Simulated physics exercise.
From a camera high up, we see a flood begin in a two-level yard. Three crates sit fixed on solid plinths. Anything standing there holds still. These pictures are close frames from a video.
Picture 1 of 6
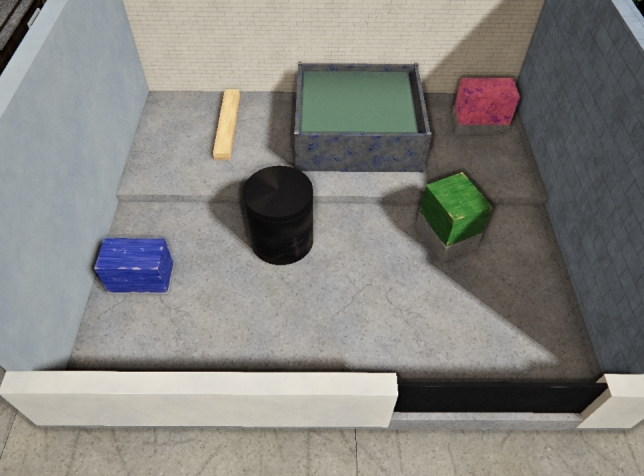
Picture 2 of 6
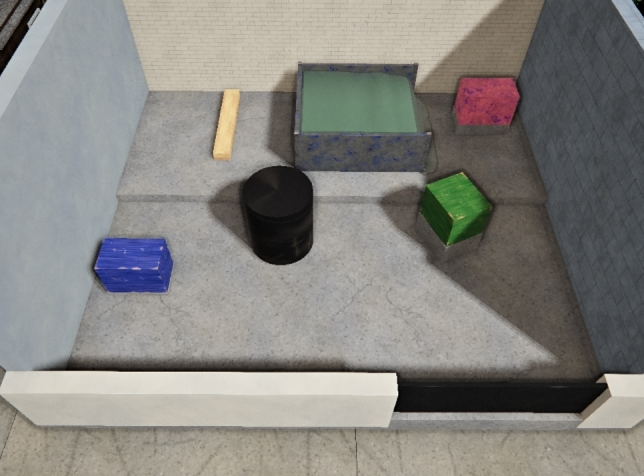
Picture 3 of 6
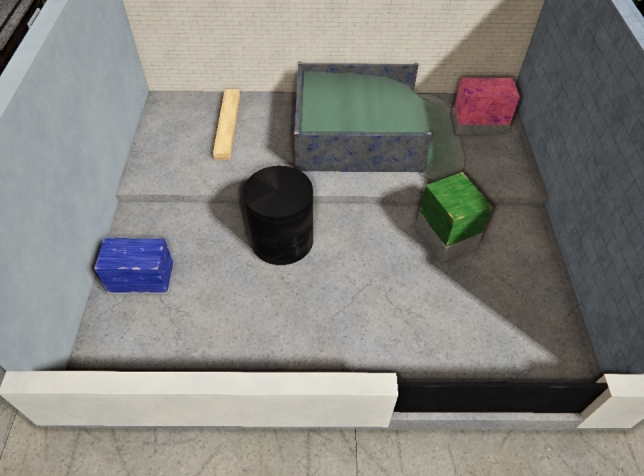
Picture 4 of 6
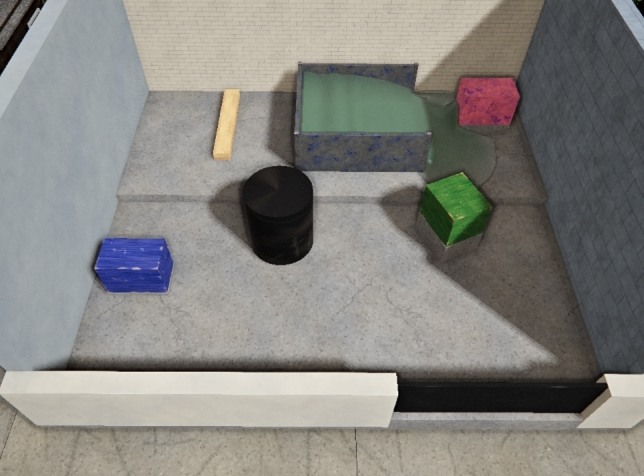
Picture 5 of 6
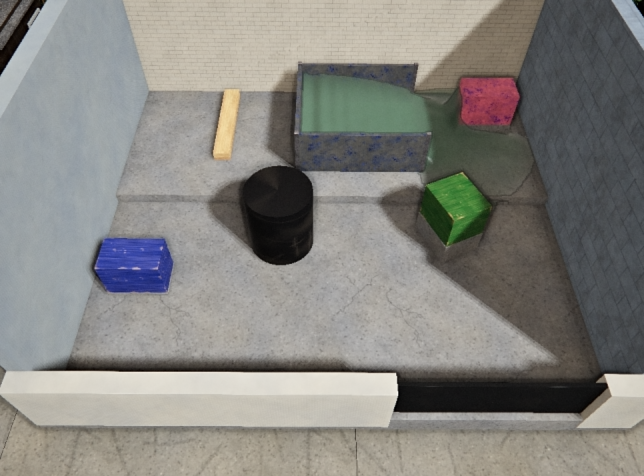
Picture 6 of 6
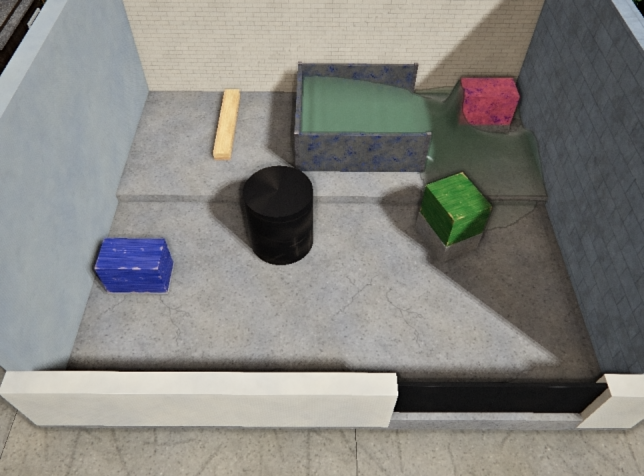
A walled yard with a grey floor on two levels, a low step between them, is seen from high up by a still camera. A speckled tank of green water stands at the back, with a red block to its right, a pale wooden bar left, and a black cylinder, green cube and blue block nearer. The tank's right side opens and water pours out, spreading rightward around the red block and forward towards the step.
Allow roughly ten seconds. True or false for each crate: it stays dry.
Green crate: True, it stays dry; blue crate: False, it gets wet; pink crate: False, it gets wet.
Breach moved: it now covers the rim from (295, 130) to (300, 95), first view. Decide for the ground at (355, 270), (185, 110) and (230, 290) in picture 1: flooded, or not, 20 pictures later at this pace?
In sequence: Untouched, inundated, inundated.
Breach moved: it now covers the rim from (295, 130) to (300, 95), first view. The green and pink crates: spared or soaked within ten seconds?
The green crate is untouched; the pink crate is untouched.
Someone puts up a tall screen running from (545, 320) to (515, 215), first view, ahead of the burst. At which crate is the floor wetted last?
I say the blue one.
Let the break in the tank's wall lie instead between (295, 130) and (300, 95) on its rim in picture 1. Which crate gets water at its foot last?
The one in green.
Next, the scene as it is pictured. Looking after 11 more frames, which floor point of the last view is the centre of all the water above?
It's close to (447, 155).
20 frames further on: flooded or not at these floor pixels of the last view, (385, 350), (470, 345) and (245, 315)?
First inundated, second inundated, third spared.
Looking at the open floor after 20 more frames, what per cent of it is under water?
I reckon 40 per cent or so.
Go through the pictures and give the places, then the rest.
The first frame shows the tank at (360, 101) is whole and still.
In the second frame, water pours out at (415, 125) and has run to a hidden place.
In the third frame, water pours out at (415, 126) and has run to (439, 100).
In the fourth frame, water pours out at (415, 126) and has run to a hidden place.
In the fifth frame, the front is at (529, 155), out from the gap at (415, 127).
In the sixth frame, water pours out at (415, 127) and has run to (544, 188).
A moment on, water covers 15 % of the floor; the green crate water round its plinth, the blue crate not reached, the pink crate water round its plinth.
Next, water covers 25 % of the floor; the green crate water round its plinth, the blue crate not reached, the pink crate water round its plinth.
Then, water covers 40 % of the floor; the green crate water round its plinth, the blue crate not reached, the pink crate water round its plinth.
Later, water covers 80 % of the floor; the green crate water round its plinth, the blue crate water round its plinth, the pink crate water round its plinth.
In the end, water covers 80 % of the floor; the green crate stayed above the water, the blue crate was topped, the pink crate was topped.
